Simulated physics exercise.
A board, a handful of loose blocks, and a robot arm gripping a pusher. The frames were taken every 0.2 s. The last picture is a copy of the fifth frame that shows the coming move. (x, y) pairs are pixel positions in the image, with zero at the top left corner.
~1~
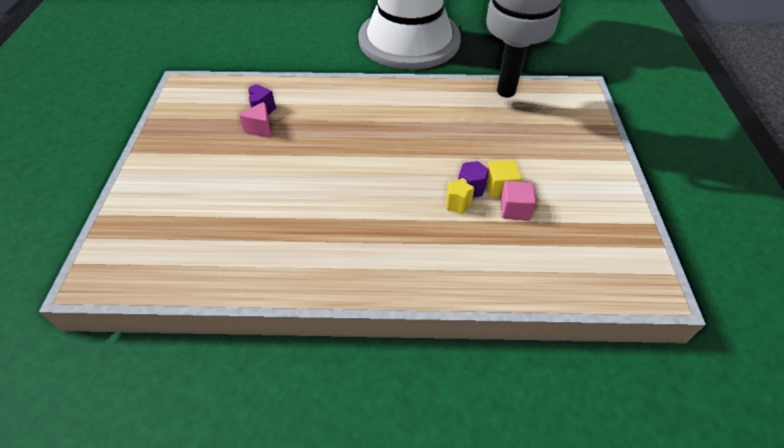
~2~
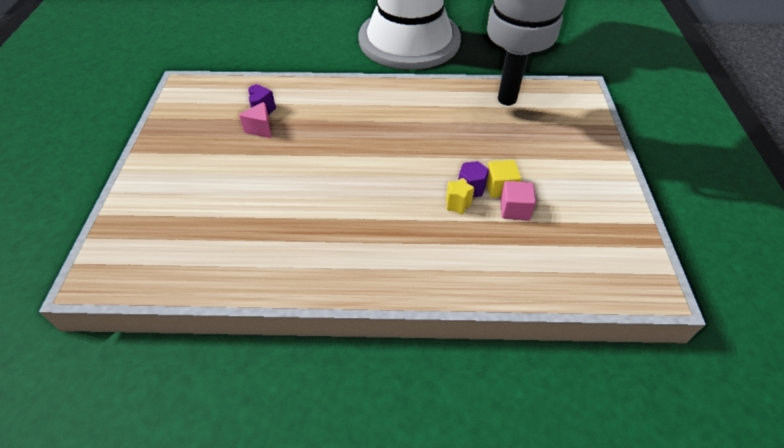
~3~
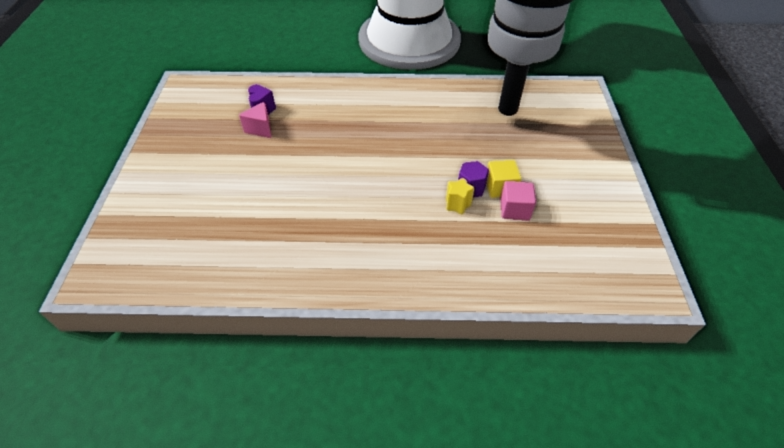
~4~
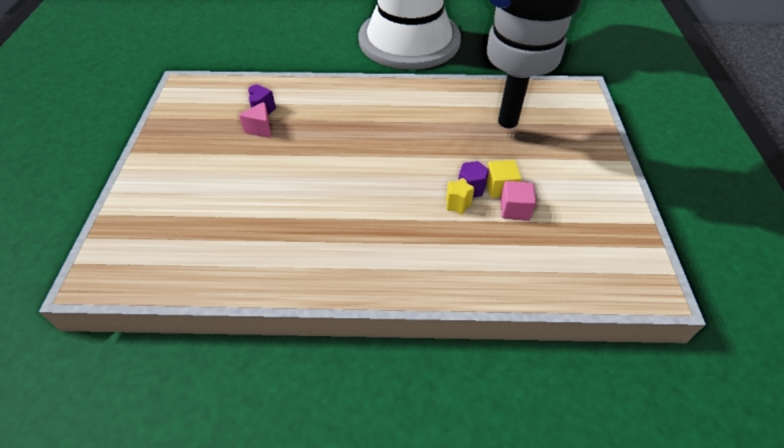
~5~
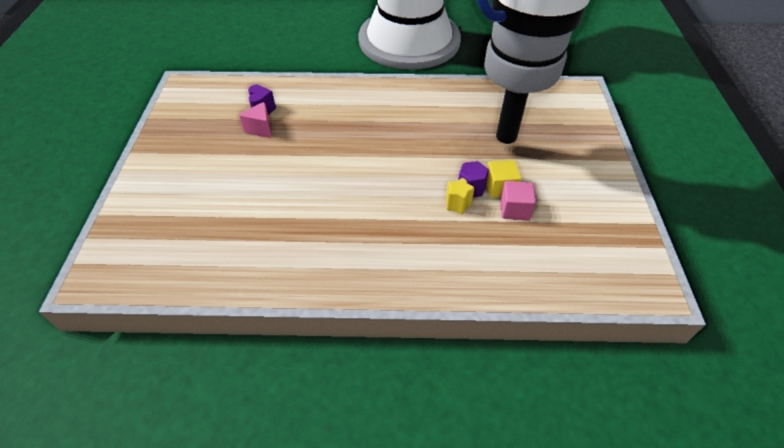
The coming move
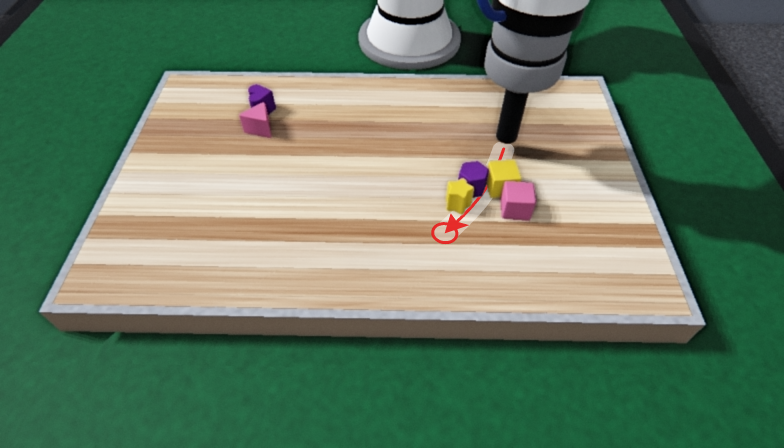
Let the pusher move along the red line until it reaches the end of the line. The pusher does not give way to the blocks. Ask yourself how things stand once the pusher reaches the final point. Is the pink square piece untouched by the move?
No, I don't think so.
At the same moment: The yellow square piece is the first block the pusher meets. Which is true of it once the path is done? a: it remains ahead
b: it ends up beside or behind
The answer is b.
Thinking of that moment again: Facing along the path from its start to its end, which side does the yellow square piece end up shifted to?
Leftward.
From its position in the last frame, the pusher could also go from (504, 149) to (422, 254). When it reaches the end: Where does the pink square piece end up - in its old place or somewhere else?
It will be nudged away from its spot.
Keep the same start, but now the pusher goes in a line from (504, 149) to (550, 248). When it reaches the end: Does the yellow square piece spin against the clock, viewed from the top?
No.
The drawn path runs from (504, 149) by way of (492, 177) and (473, 205) to (445, 233).
The first path, step by step. One third of the way, pusher (494, 167); yellow square piece (504, 177); pink square piece (523, 197), turned 15° anticlockwise.
Two thirds of the way, pusher (474, 196); yellow star block (439, 198), turned 65° anticlockwise; purple hexagon (451, 179), turned 60° clockwise; yellow square piece (500, 199), turned 45° anticlockwise; pink square piece (531, 209), turned 50° anticlockwise.
At the end, pusher (446, 223); yellow star block (433, 198), turned 65° anticlockwise; purple hexagon (450, 179), turned 70° clockwise; yellow square piece (500, 199), turned 45° anticlockwise; pink square piece (531, 209), turned 50° anticlockwise.
